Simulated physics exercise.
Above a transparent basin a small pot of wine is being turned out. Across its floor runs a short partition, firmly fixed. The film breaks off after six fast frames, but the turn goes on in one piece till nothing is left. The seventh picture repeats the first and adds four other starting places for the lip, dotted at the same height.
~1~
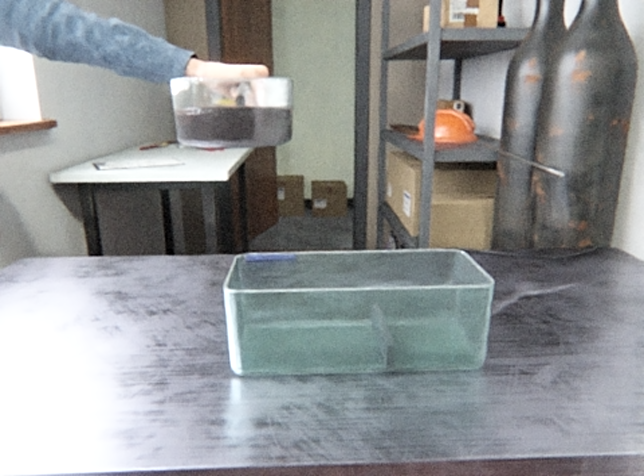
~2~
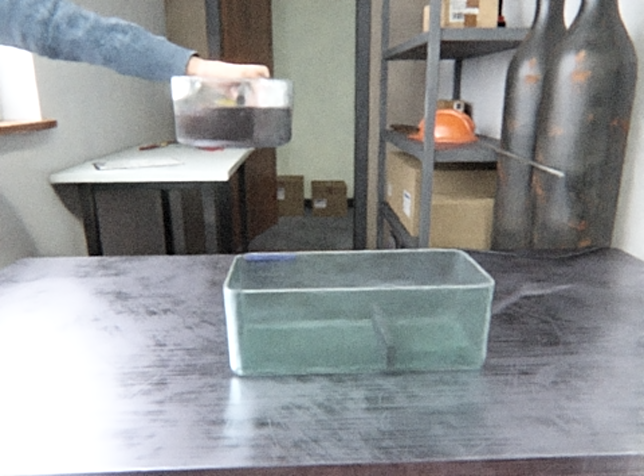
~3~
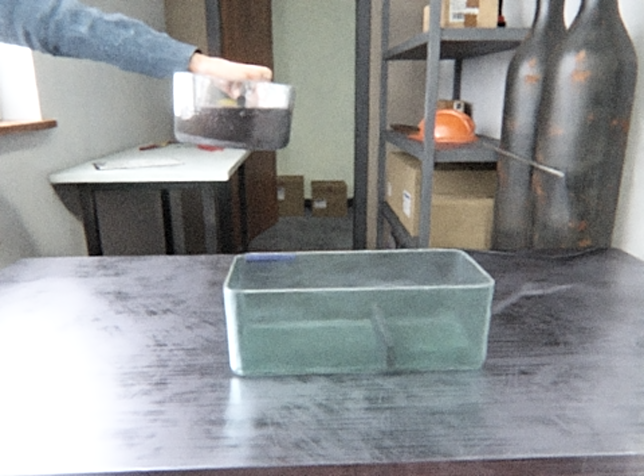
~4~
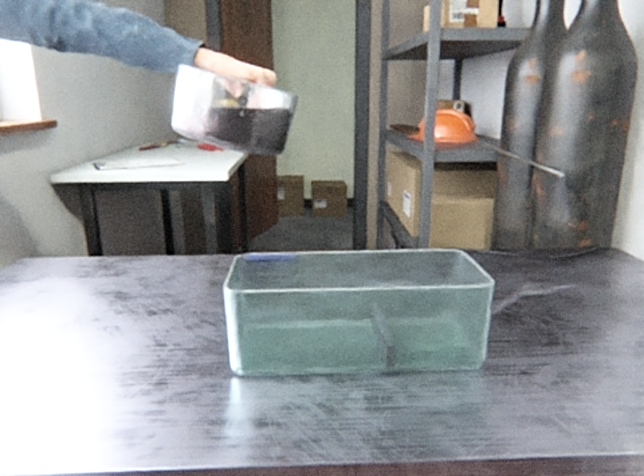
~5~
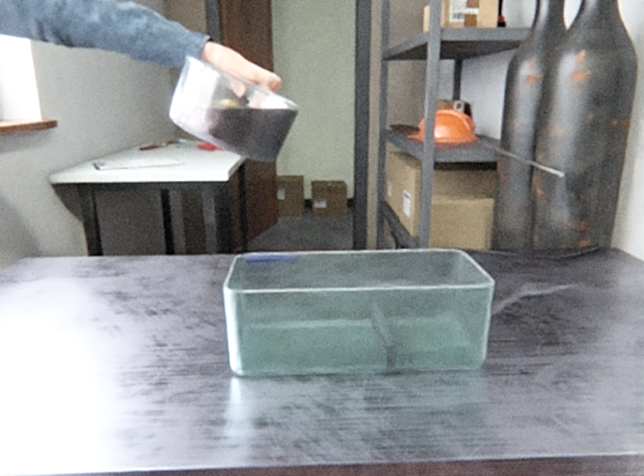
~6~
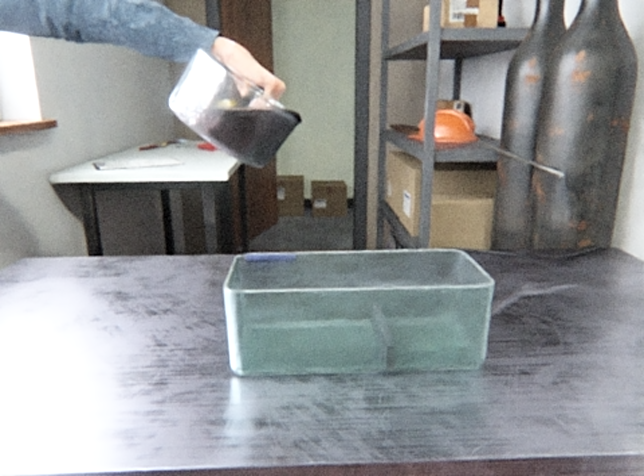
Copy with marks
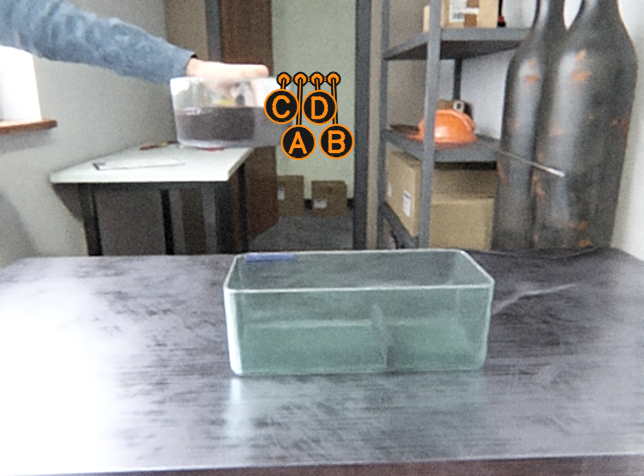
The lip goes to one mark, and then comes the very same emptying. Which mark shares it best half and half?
The answer is place B.
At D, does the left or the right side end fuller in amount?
The left one.
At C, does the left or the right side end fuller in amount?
The left one.
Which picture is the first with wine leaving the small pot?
In picture 6.
On the marked copy, A at (300, 79); B at (333, 79); C at (283, 79); D at (316, 79).
For place A, about 90 % ends left of the wall and 9 % right of it.
For place B, about 45 % ends left of the wall and 53 % right of it.
For place C, about 89 % ends left of the wall and 10 % right of it.
For place D, about 68 % ends left of the wall and 31 % right of it.
